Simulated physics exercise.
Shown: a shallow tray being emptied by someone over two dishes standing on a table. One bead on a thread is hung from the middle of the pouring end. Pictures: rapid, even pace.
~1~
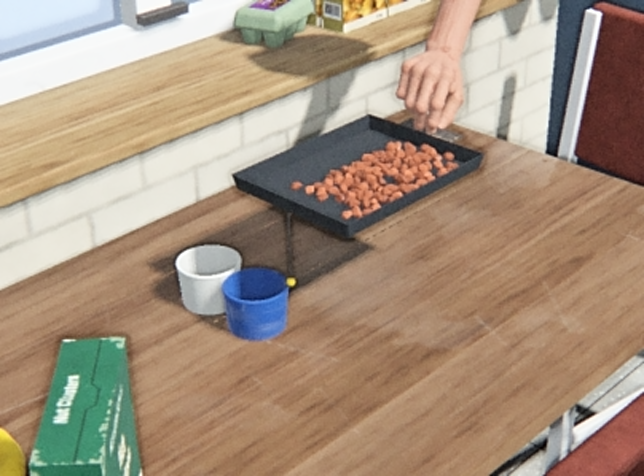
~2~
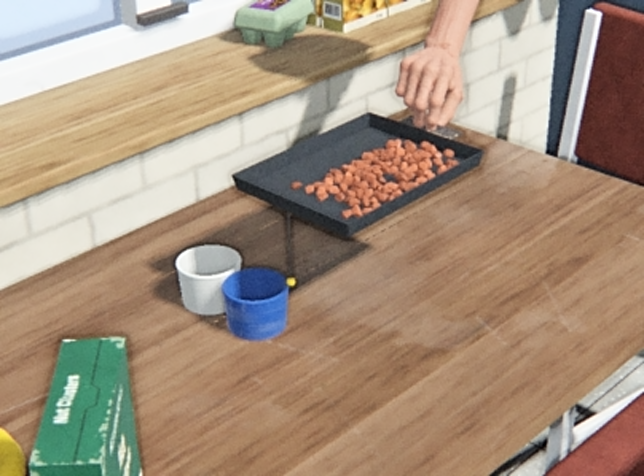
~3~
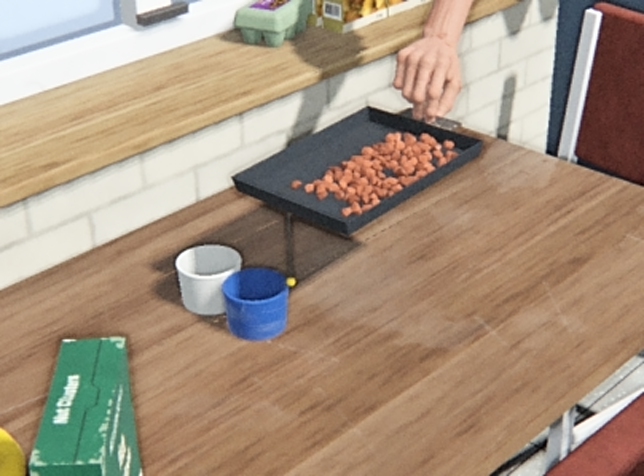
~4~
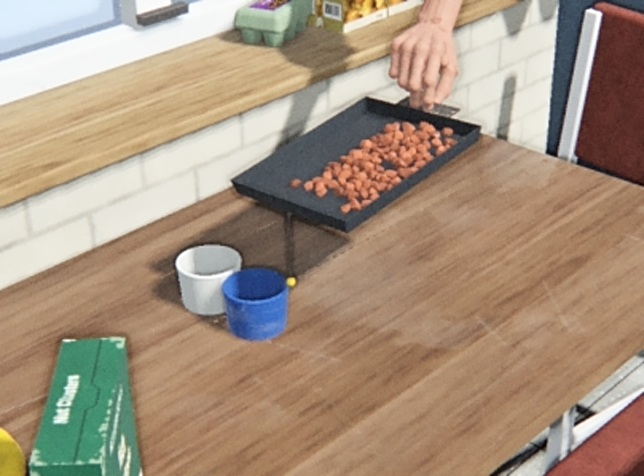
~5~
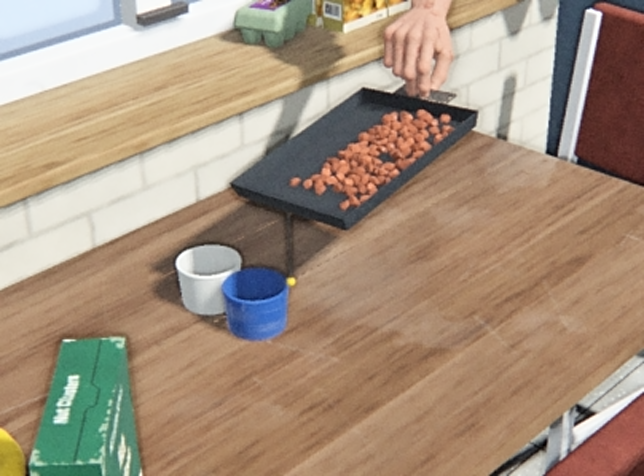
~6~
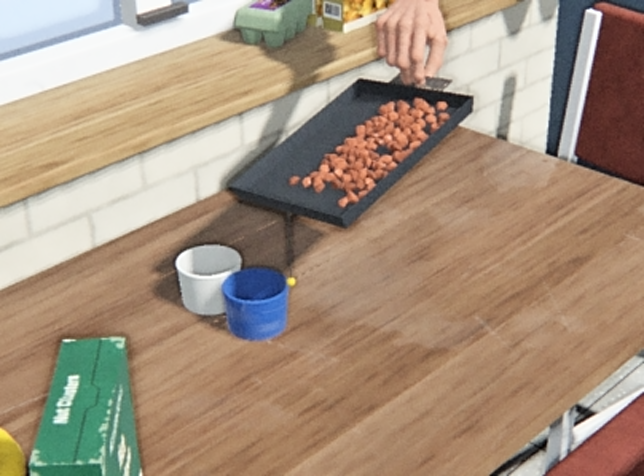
A hand slowly raises the far end of a dark tray of reddish-brown bits, tilting it.
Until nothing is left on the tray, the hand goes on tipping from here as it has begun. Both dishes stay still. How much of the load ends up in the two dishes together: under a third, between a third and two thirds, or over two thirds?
In the end the dishes will hold a fair part, one to two thirds of the load.
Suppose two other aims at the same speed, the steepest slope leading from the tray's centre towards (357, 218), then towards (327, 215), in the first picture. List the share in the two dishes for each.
Around 0 percent for the first aim and around 0 percent for the second.
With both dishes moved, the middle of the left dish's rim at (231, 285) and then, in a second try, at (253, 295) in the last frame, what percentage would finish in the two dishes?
About 60 per cent, then about 30 per cent.
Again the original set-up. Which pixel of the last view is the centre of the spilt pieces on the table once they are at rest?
Their resting centre is at about (182, 333).
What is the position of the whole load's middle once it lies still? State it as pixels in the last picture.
Near pixel (236, 314).
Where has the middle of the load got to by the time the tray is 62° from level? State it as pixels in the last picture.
Near (260, 187).
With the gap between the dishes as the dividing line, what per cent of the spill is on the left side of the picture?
It amounts to some 70 percent.
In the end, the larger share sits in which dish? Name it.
The rightmost one.
Soon after the last picture, tray tipped steeply; nearly all on the tray; a small part in the air.
A little later, tray tipped past a quarter turn; about a third on the tray; a small part in the right dish; a small part in the left dish; about a quarter outside both; a small part in the air.
Later still, tray tipped past a quarter turn; about a third in the right dish; about a quarter in the left dish; about half outside both.
At rest, tray tipped past a quarter turn; about a third in the right dish; about a quarter in the left dish; about half outside both.
